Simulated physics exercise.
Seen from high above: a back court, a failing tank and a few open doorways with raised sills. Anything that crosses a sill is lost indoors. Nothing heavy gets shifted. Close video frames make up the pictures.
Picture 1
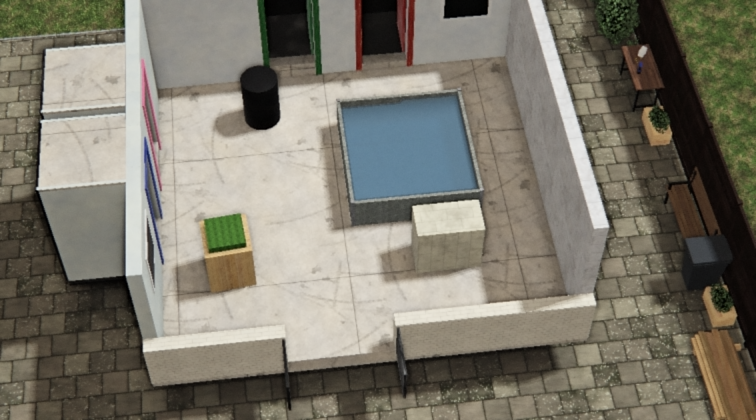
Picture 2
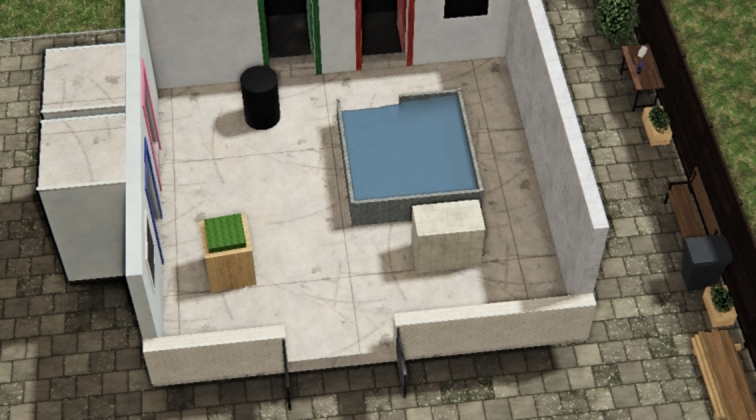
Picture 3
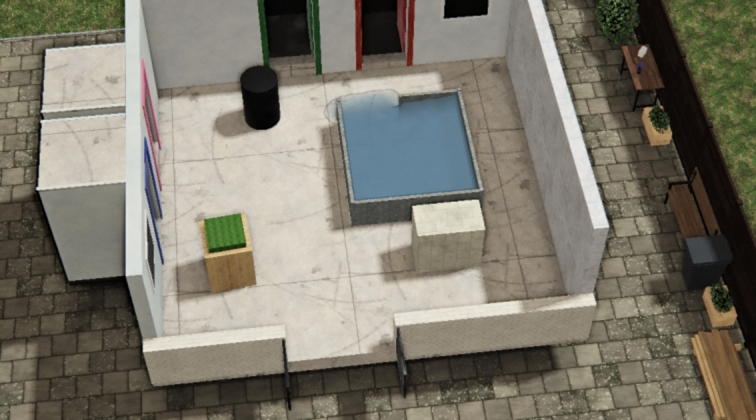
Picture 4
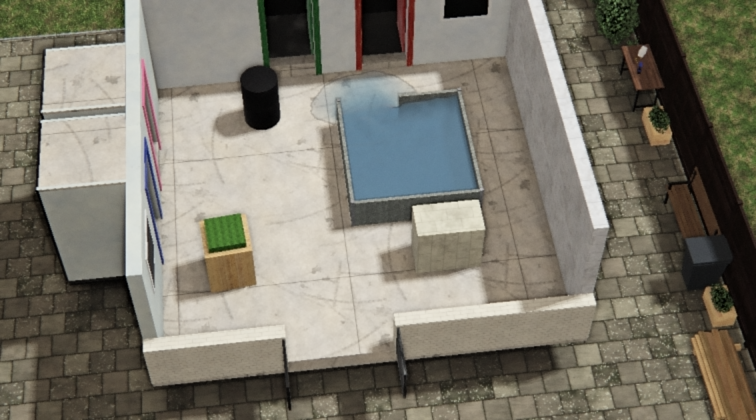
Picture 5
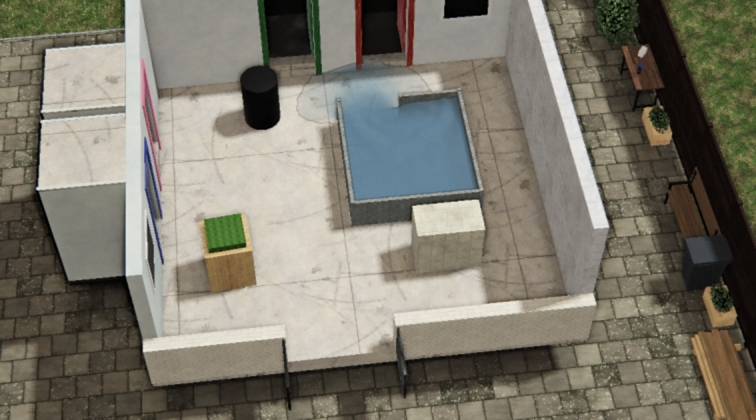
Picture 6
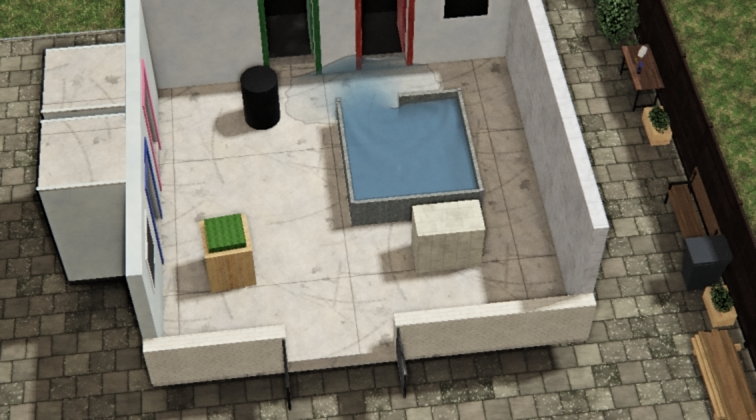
A square tank of blue water sits right of centre in a pale, walled court seen from high above, with paving outside. A black cylinder stands to its left, green- and red-framed doorways behind, a cream block in front, and a green-topped wooden box at lower left. The camera stays still as a gap opens in the tank's far side and water pours out, spreading thinly toward the doorways.
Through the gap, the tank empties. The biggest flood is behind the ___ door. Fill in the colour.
The biggest flood is behind the red door.
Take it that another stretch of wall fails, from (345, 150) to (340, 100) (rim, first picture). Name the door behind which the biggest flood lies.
That would be the one in blue, I think.
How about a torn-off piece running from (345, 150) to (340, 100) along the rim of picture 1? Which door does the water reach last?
I'd say the one in red.
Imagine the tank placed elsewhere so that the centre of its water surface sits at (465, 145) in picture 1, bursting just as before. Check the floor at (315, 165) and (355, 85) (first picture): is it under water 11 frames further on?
Point one left dry, point two soaked.
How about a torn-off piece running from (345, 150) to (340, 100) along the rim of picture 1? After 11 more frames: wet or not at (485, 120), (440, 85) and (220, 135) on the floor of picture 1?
Point by point, in the order asked: Bare, bare, waterlogged.
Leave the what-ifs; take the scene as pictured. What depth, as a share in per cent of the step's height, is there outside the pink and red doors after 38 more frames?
Approx. 40 % followed by 110 %.
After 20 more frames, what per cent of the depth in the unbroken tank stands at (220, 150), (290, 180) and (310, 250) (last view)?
The three come to some 2, 2 and 0 per cent respectively.
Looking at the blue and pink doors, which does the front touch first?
The pink one, for sure.
A moment on, water covers 10 % of the floor; blue door not reached, green door wet at the sill, nothing in, pink door not reached, red door some in.
Next, water covers 20 % of the floor; blue door not reached, green door wet at the sill, nothing in, pink door not reached, red door a lot in.
Then, water covers 40 % of the floor; blue door wet at the sill, nothing in, green door wet at the sill, nothing in, pink door wet at the sill, nothing in, red door a lot in.
Later, water covers 75 % of the floor; blue door wet at the sill, nothing in, green door wet at the sill, nothing in, pink door wet at the sill, nothing in, red door a lot in.
In the end, water covers 95 % of the floor; blue door wet at the sill, nothing in, green door wet at the sill, nothing in, pink door wet at the sill, nothing in, red door a lot in; the red door has let in the most.
